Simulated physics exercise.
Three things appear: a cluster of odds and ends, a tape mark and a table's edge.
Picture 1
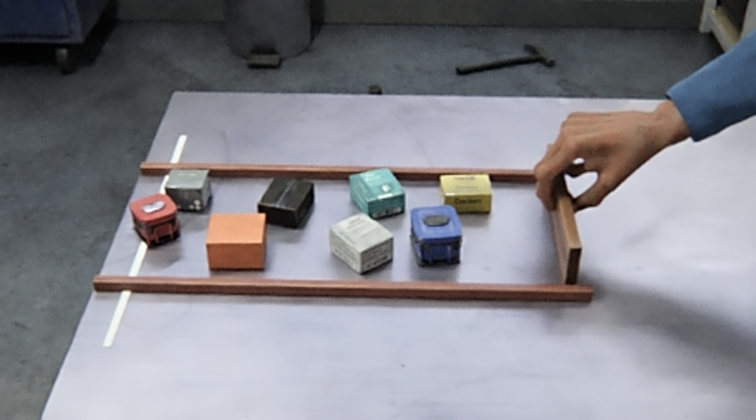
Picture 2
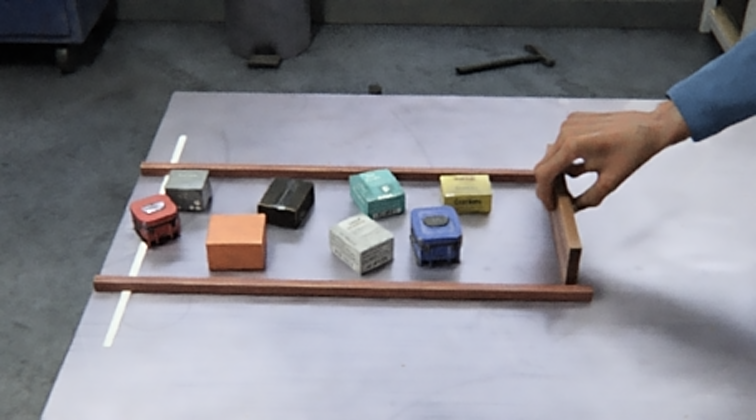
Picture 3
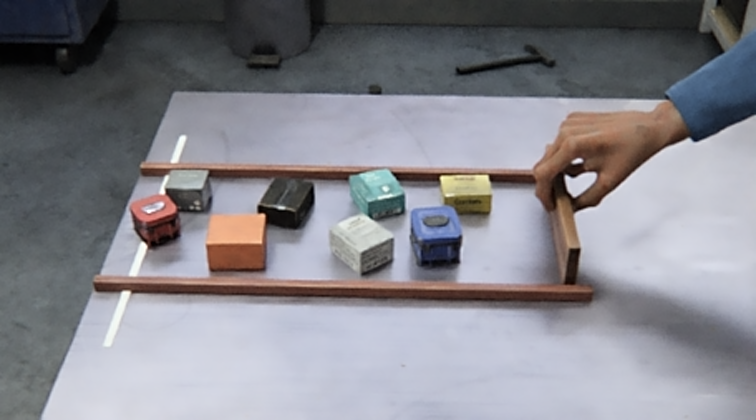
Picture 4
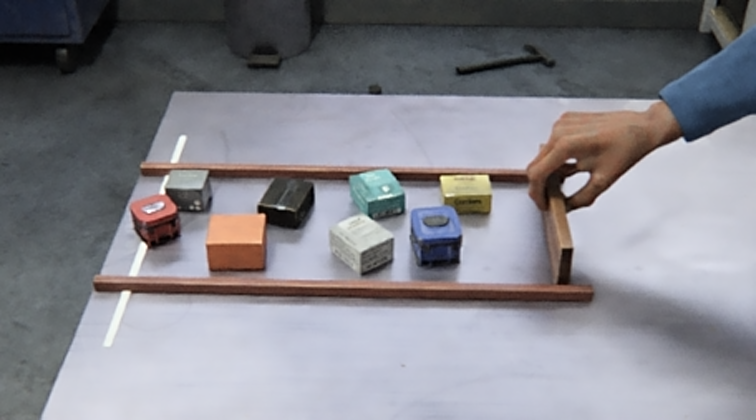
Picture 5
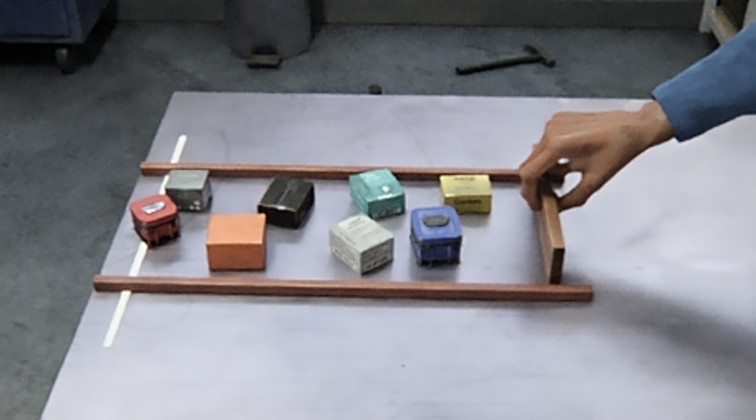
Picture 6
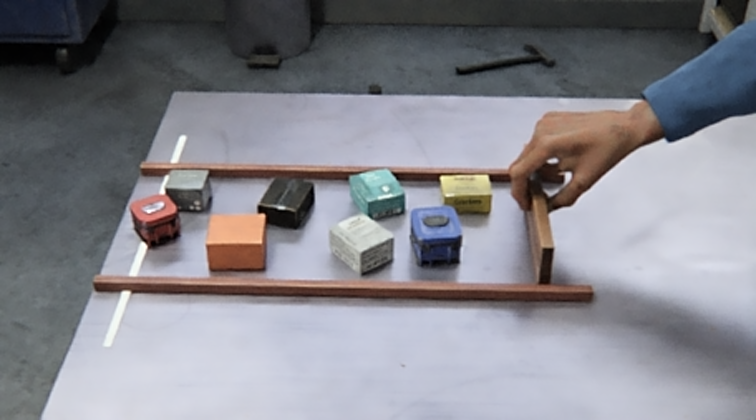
On a pale tabletop, a hand holds a wooden board upright between two rails, then slides it slightly left toward small, motionless boxes.
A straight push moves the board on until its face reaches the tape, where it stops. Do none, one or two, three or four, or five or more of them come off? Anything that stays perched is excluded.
Five or more of them come off.
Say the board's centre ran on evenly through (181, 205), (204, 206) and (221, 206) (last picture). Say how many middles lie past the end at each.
6; 4; 4.
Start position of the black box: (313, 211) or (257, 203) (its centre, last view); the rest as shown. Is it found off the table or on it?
Taking the two spots in turn, it gets knocked off and then gets knocked off.
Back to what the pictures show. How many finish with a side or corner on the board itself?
It's 2 of them.
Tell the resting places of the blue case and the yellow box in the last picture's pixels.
Around (120, 228) and around (137, 187).
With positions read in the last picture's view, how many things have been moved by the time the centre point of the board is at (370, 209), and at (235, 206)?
First 5 and then 8.
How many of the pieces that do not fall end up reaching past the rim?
2 is the number.
A little later, none off yet; red case at rest near (155, 220); grey box at rest near (188, 190); orange block at rest near (237, 242).
When it is over, the number that fall off is five or more; down, turquoise box, white box, black box, orange block, grey box and red case.
